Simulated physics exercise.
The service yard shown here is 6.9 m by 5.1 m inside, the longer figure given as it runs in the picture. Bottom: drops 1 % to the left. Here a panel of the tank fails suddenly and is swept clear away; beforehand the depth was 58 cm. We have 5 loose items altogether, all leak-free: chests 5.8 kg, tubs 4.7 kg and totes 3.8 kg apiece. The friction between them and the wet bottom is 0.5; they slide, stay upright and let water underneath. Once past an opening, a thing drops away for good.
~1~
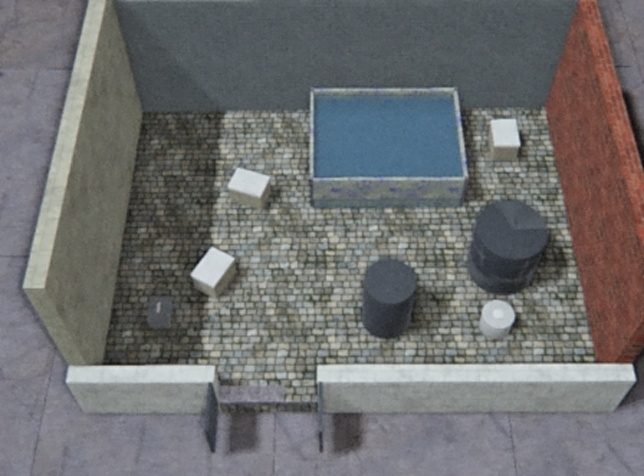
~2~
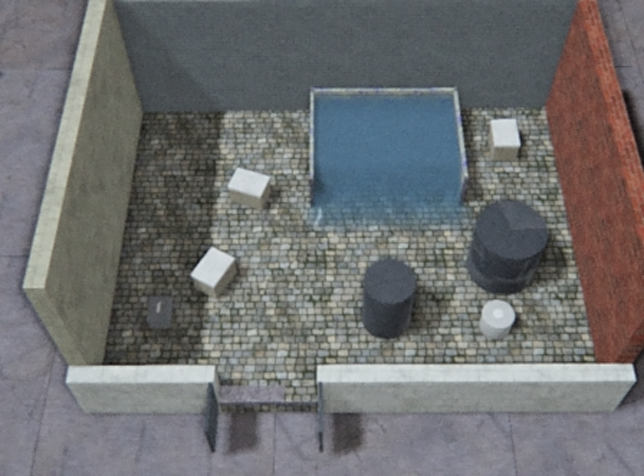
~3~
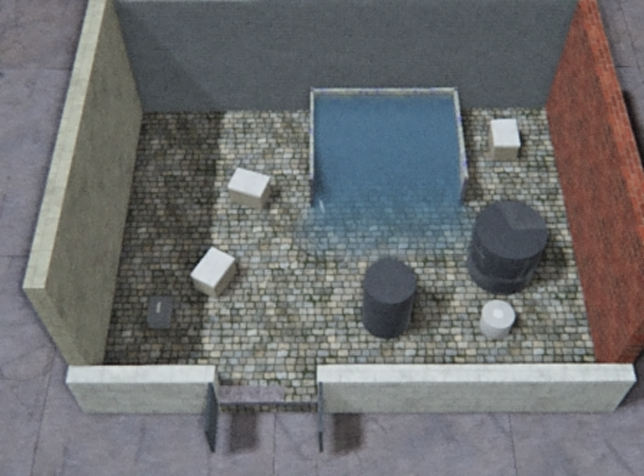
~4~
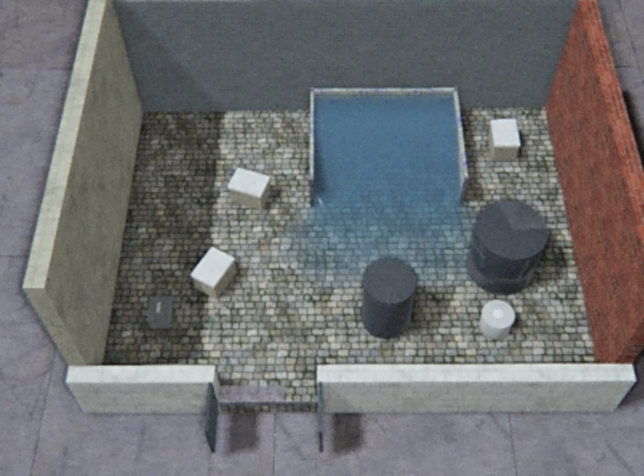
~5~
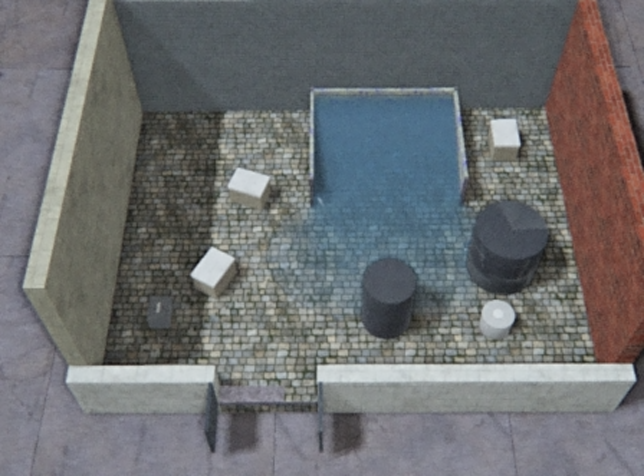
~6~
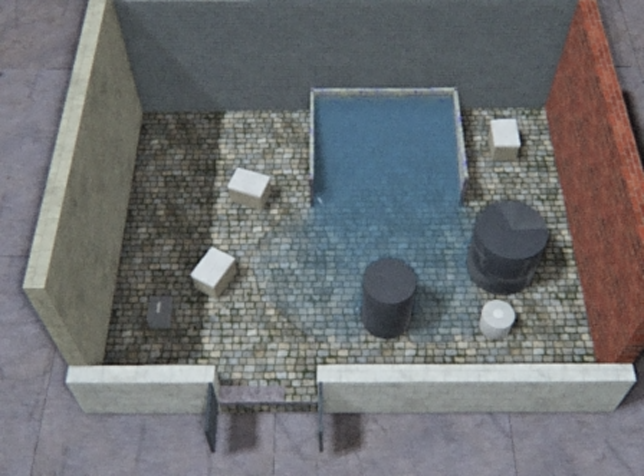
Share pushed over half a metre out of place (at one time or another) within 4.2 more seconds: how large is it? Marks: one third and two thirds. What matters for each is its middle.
A person watching would say the great majority, two thirds or more.
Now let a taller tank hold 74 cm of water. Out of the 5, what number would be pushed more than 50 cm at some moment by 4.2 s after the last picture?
Result: 4.
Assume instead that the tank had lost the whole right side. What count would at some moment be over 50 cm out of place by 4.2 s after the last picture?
In that case the number is 2.
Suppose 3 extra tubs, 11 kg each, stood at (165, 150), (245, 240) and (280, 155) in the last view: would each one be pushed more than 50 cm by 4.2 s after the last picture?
Going through them, I'd say falls short, falls short and finally falls short.
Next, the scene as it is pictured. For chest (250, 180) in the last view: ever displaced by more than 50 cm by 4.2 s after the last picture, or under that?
Within the mark.
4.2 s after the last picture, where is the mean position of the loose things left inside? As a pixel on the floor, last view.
Around (321, 177).
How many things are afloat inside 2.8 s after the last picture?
At that moment it comes to 2.
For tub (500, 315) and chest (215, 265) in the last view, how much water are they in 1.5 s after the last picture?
Depth approx. 6 cm / 2 cm.
Then, 0.4 s after the last picture 0 of 5 are over 50 cm from their spots; 0 afloat.
Then, 1.5 s after the last picture 1 of 5 are over 50 cm from their spots; 0 afloat.
Then, 2.8 s after the last picture 1 of 5 are over 50 cm from their spots; 2 afloat.
Then, 4.2 s after the last picture 4 of 5 are over 50 cm from their spots, and 4 have been at some point; 4 afloat.
